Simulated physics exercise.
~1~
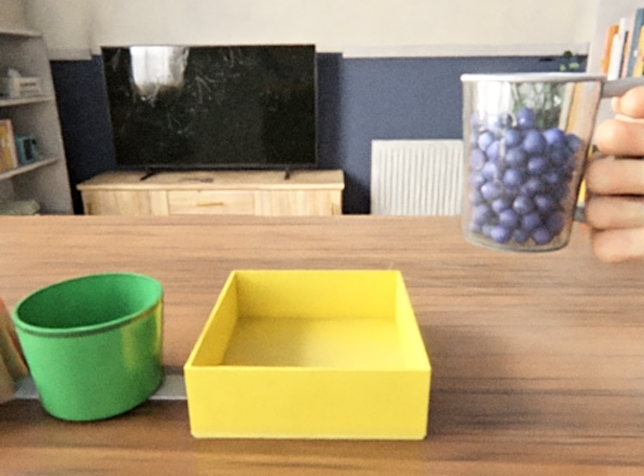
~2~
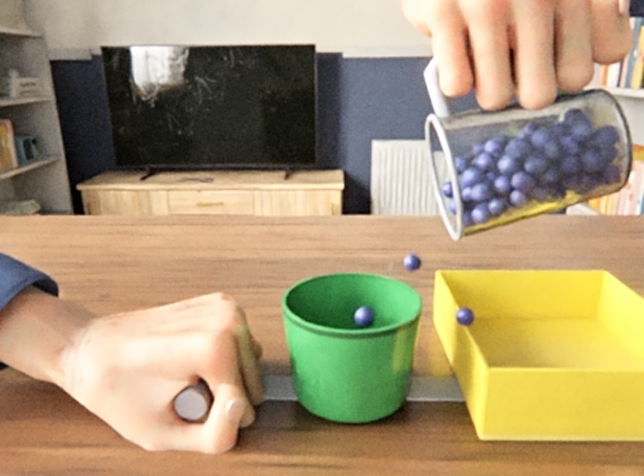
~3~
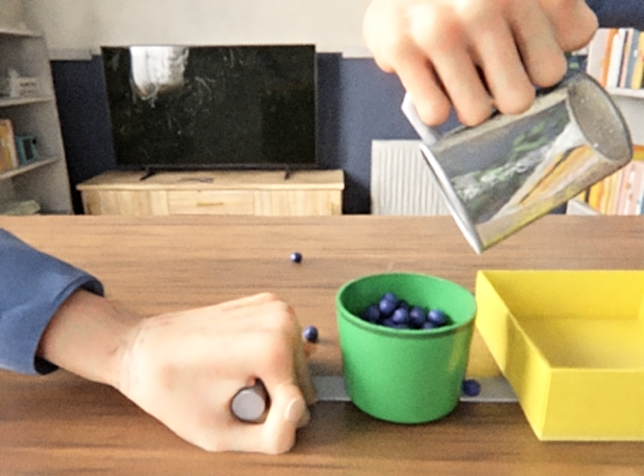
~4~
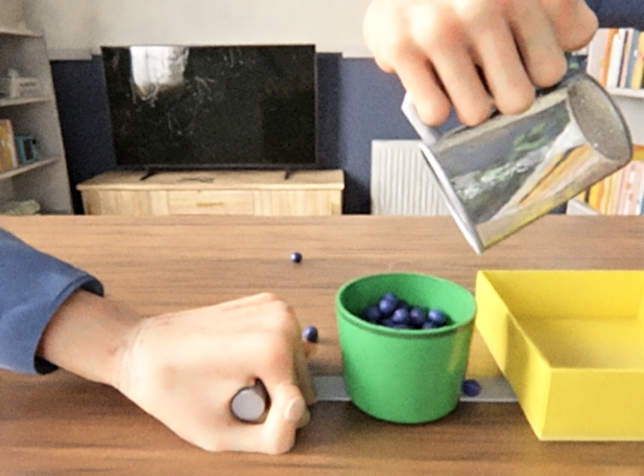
A hand pours blueberries from a clear cup into a sliding green dish, spilling a few.
